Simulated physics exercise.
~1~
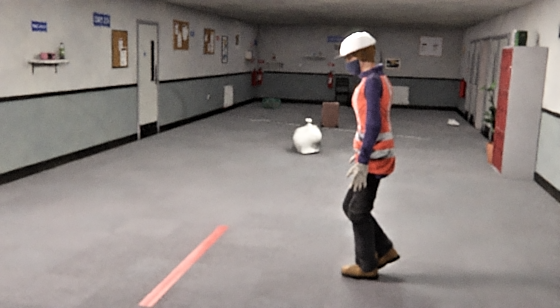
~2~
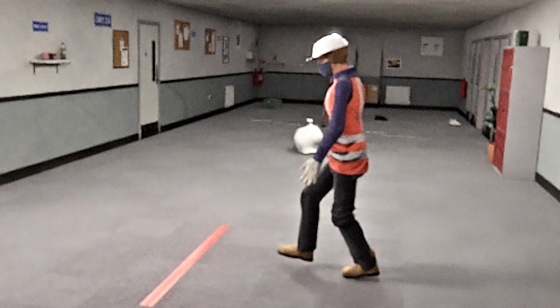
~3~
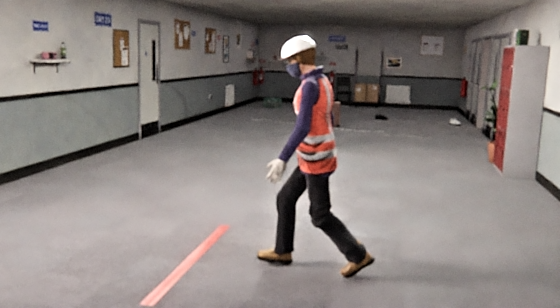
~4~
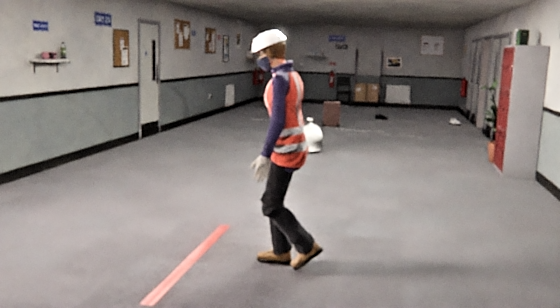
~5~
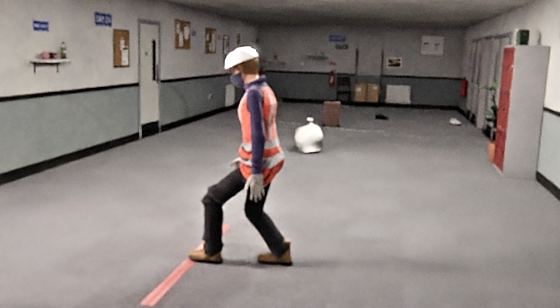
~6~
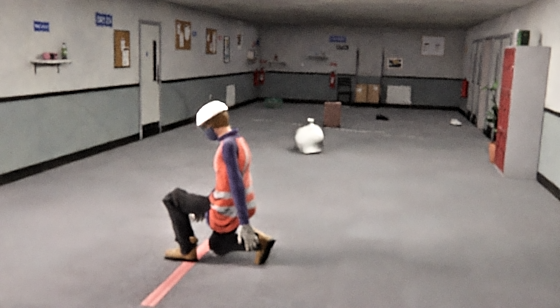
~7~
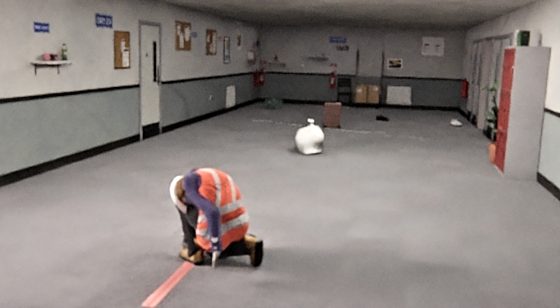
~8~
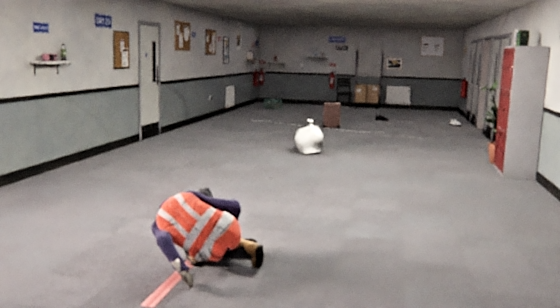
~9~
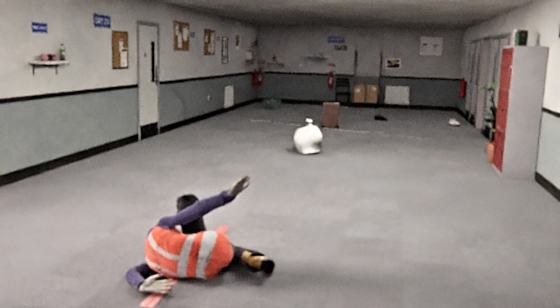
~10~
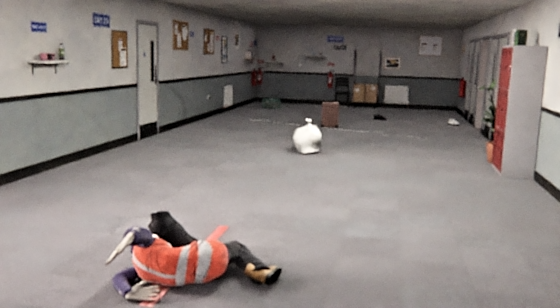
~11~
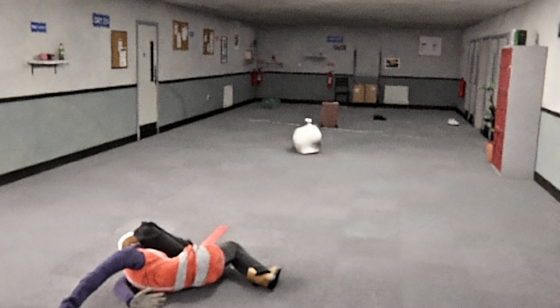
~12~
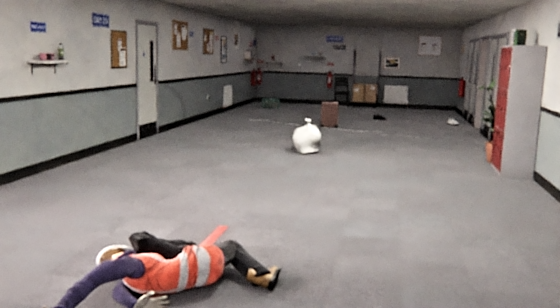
A person in a white hard hat, orange high-visibility vest and dark trousers walks leftward across a grey-floored room toward a strip of red tape, passing in front of a white sack. Near the tape the person slows, bends the knees and sinks into a kneel. The torso folds forward, head low and hands reaching to the floor, then tips over to the left as one arm swings up. The person rolls down onto the floor, legs bent toward the right. They end lying there, head and arms past the tape, hips short of it.
